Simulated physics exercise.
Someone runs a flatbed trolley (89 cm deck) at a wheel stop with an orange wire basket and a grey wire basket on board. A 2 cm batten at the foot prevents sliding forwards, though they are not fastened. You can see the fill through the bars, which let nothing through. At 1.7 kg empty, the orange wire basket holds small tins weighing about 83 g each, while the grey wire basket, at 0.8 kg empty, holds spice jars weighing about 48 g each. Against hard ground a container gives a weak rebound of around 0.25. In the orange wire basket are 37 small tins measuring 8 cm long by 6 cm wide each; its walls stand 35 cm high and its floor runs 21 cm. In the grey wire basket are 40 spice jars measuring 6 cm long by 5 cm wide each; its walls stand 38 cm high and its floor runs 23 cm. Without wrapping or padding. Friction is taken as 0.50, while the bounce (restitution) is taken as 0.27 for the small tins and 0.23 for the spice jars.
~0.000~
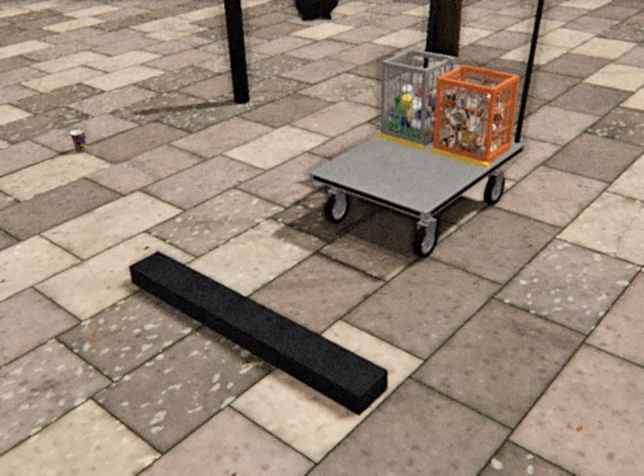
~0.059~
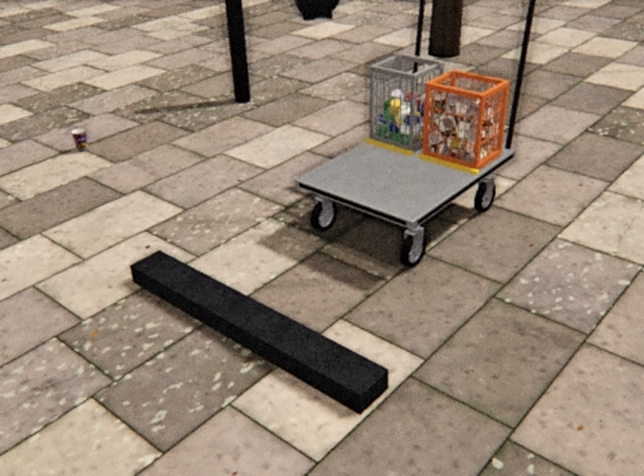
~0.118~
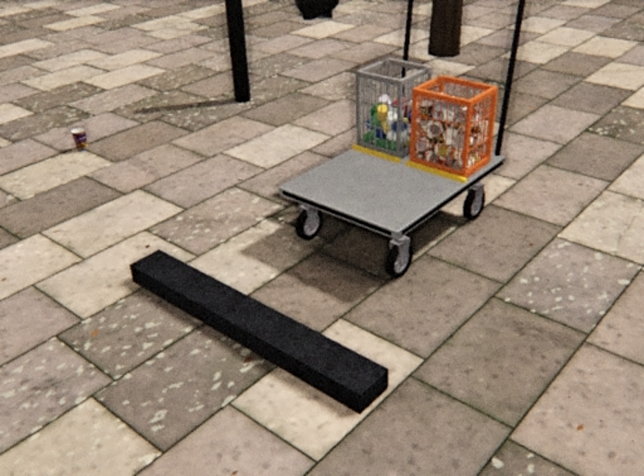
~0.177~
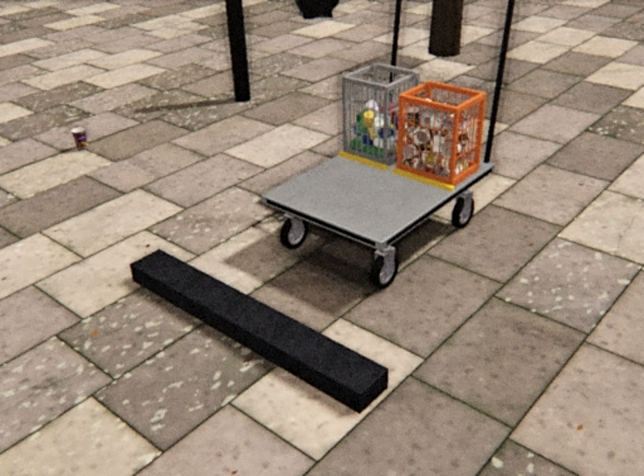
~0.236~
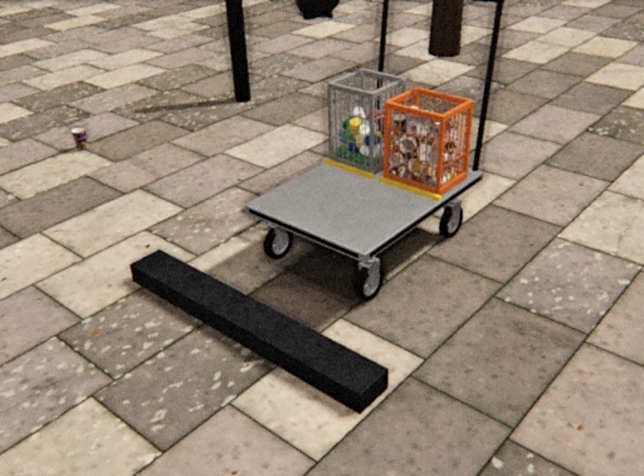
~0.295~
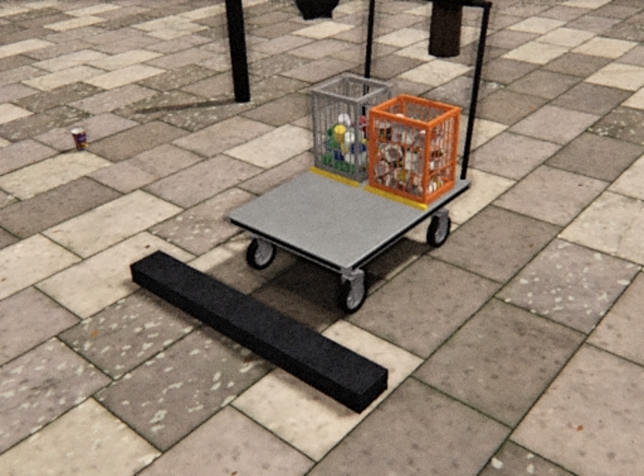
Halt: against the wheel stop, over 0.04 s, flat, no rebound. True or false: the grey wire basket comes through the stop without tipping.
True.
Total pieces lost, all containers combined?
Roughly 6 in all.
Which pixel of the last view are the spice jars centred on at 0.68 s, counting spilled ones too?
Pixel (320, 159), give or take.
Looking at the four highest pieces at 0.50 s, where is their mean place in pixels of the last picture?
Their mean place is near (375, 150) in the last picture.
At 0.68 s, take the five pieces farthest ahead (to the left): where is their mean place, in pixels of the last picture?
Centre: Approx. (344, 187) px.
After 0.38 s, the jolt starts.
After 0.50 s, the orange wire basket leans 23° with 0 of 37 out and the grey wire basket leans 15° with 0 of 40 out.
After 0.68 s, the orange wire basket leans 58° with 0 of 37 out and the grey wire basket leans 14° with 0 of 40 out.
After 0.98 s, the orange wire basket is down with 4 of 37 out and the grey wire basket is upright with 0 of 40 out.
Final count (at 1.47 s), the orange wire basket is down with 6 of 37 out and the grey wire basket is upright with 0 of 40 out. Greatest lean of the grey wire basket, 19°.
